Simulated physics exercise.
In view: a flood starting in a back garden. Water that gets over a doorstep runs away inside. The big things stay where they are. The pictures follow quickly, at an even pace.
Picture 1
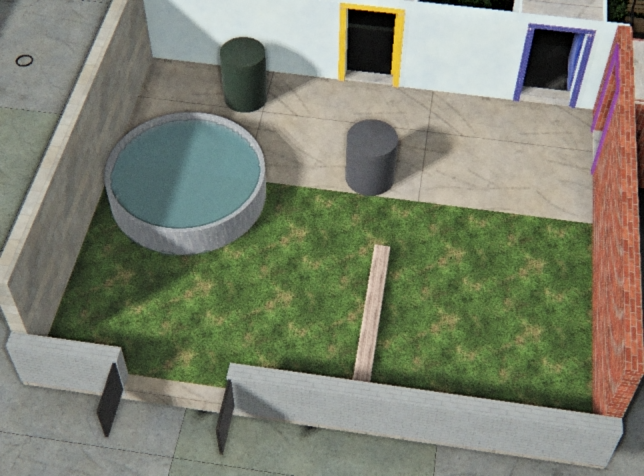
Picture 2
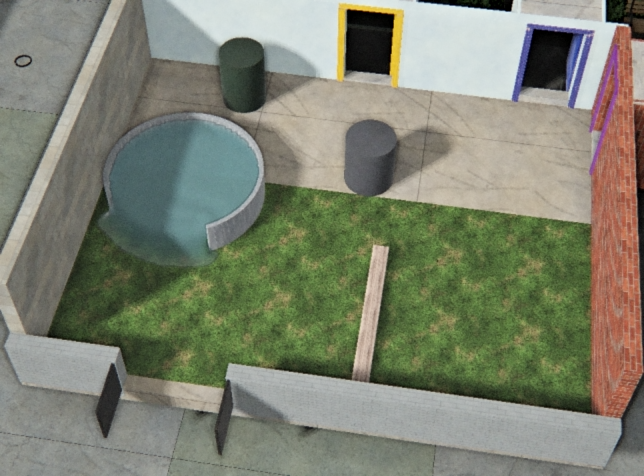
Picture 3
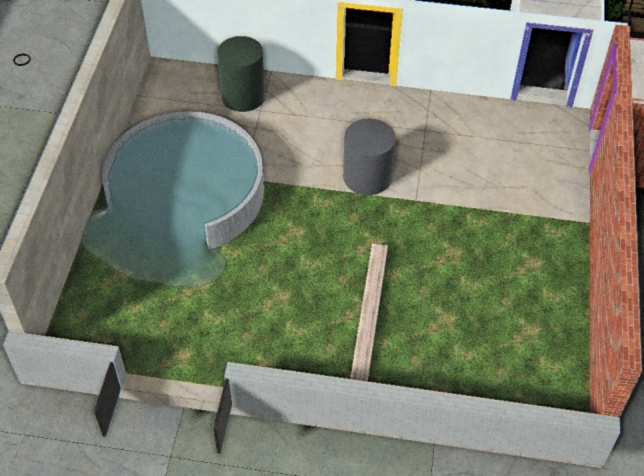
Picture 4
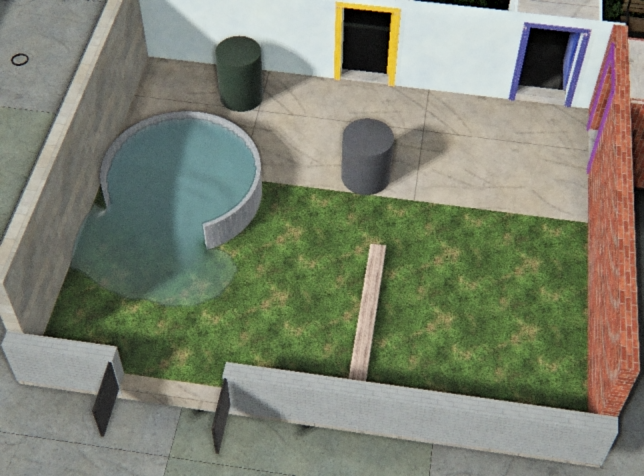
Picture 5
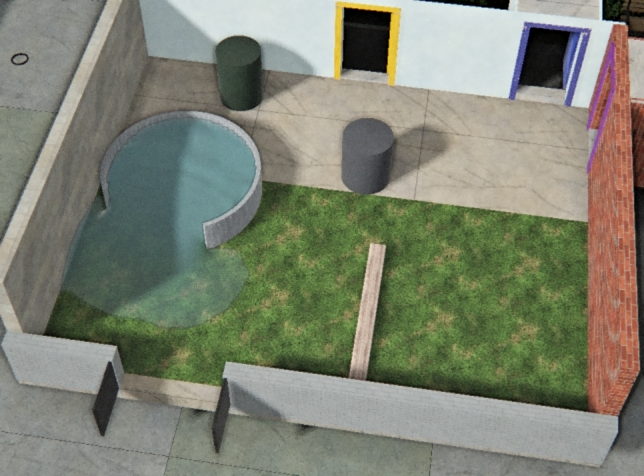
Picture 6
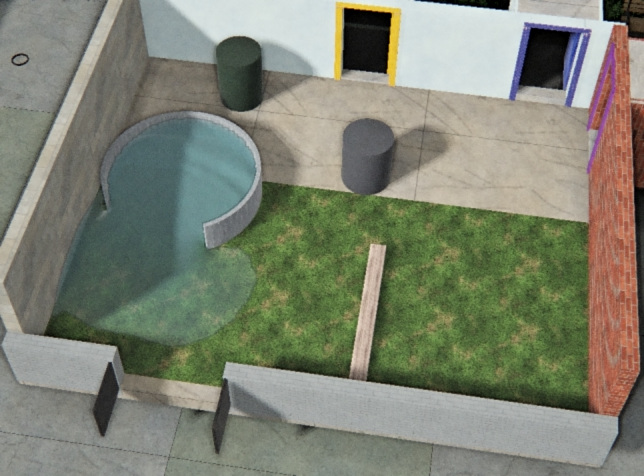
In the video, a round pool in a walled yard stands whole, then its near side is suddenly open and water pours out, spreading in a widening sheet across the grass toward the front wall.
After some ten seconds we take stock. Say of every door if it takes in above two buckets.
One by one: The yellow door holds within the limit; the blue door holds within the limit; the purple door holds within the limit.
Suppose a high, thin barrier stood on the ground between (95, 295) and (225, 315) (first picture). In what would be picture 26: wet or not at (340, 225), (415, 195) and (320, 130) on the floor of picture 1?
One after the other: Under water, free of water, clear.
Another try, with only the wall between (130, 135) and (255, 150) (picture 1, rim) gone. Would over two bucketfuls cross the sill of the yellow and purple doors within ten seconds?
In short: Yellow door lets more in, purple door passes that mark.
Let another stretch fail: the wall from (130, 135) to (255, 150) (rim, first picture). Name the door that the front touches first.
First comes the yellow-painted one.
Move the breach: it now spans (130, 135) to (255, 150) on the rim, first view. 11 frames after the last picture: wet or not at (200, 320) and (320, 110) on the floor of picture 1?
One after the other: Clear, covered.
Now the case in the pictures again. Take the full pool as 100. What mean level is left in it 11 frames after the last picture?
About 48 per cent.
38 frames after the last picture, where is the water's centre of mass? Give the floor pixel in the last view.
I would point to (210, 276).
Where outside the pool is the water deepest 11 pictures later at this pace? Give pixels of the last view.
At about (39, 349).
A moment on, water covers 15 % of the floor; the yellow door not reached, the blue door not reached, the purple door not reached.
Next, water covers 20 % of the floor; the yellow door not reached, the blue door not reached, the purple door not reached.
Then, water covers 25 % of the floor; the yellow door not reached, the blue door not reached, the purple door not reached.
Later, water covers 40 % of the floor; the yellow door not reached, the blue door not reached, the purple door not reached.
In the end, water covers 60 % of the floor; the yellow door not reached, the blue door not reached, the purple door not reached.
